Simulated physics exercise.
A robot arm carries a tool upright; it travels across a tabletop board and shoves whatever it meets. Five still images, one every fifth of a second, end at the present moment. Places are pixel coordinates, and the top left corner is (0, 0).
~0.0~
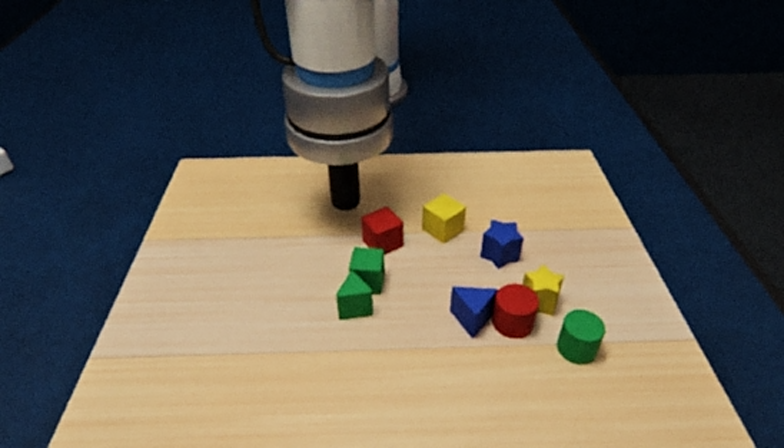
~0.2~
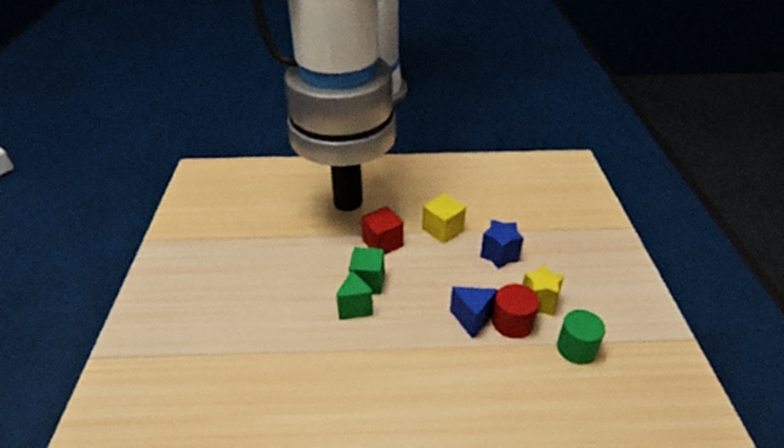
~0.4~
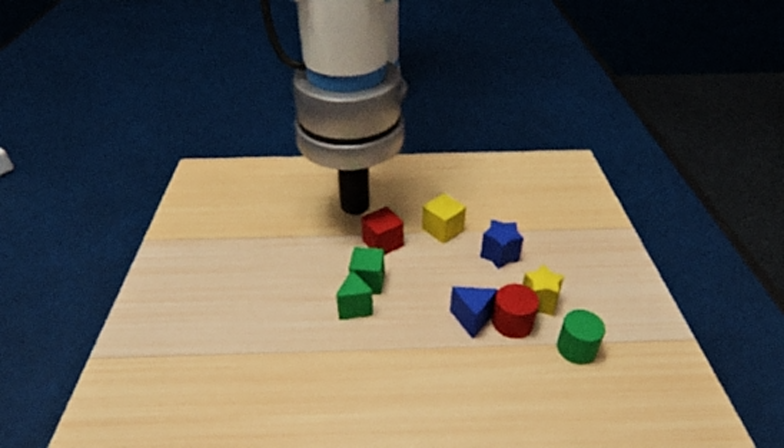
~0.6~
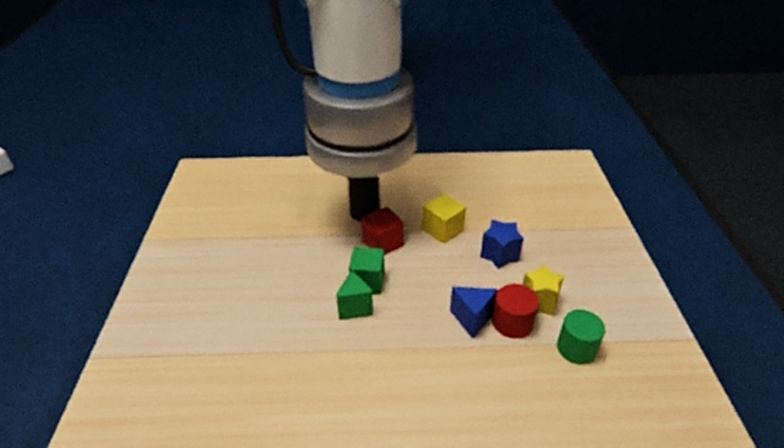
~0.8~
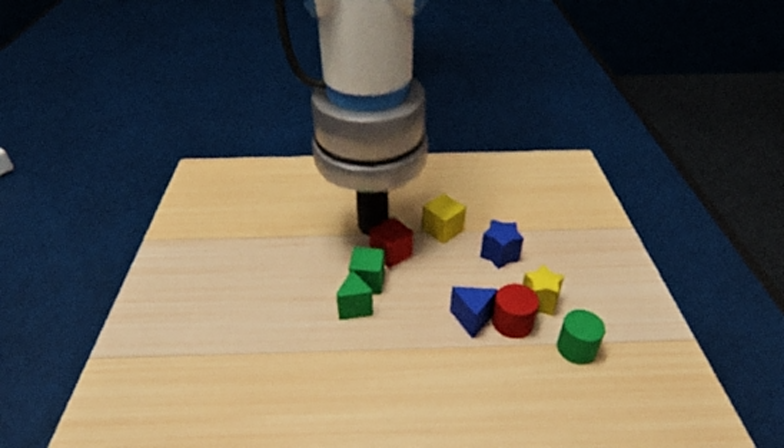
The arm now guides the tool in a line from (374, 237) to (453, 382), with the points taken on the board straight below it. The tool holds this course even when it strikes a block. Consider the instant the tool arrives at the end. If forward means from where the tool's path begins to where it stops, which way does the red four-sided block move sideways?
Left side.
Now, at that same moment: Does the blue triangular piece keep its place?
In short: No.
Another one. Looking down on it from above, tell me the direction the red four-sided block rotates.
From the top, the block rotates counterclockwise.
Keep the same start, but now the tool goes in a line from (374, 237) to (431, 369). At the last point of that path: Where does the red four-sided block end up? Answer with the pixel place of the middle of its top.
I'd place it at (439, 275), taking the centre of its top.
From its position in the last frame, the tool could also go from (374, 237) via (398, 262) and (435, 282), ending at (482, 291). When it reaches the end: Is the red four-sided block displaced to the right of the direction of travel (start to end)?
I'd say yes.
The first path, step by step. One third of the way, tool at (396, 267); green four-sided block at (368, 267), turned 45° clockwise; red four-sided block at (426, 268), turned 30° anticlockwise.
Two thirds of the way, tool at (422, 315); green triangular piece at (347, 289); green four-sided block at (368, 270), turned 60° clockwise; red four-sided block at (459, 314), turned 30° anticlockwise; blue triangular piece at (493, 313), turned 75° anticlockwise.
At the end, tool at (454, 372); green triangular piece at (347, 289); green four-sided block at (368, 270), turned 60° clockwise; red four-sided block at (493, 347), turned 70° anticlockwise; blue triangular piece at (516, 327), turned 115° anticlockwise.
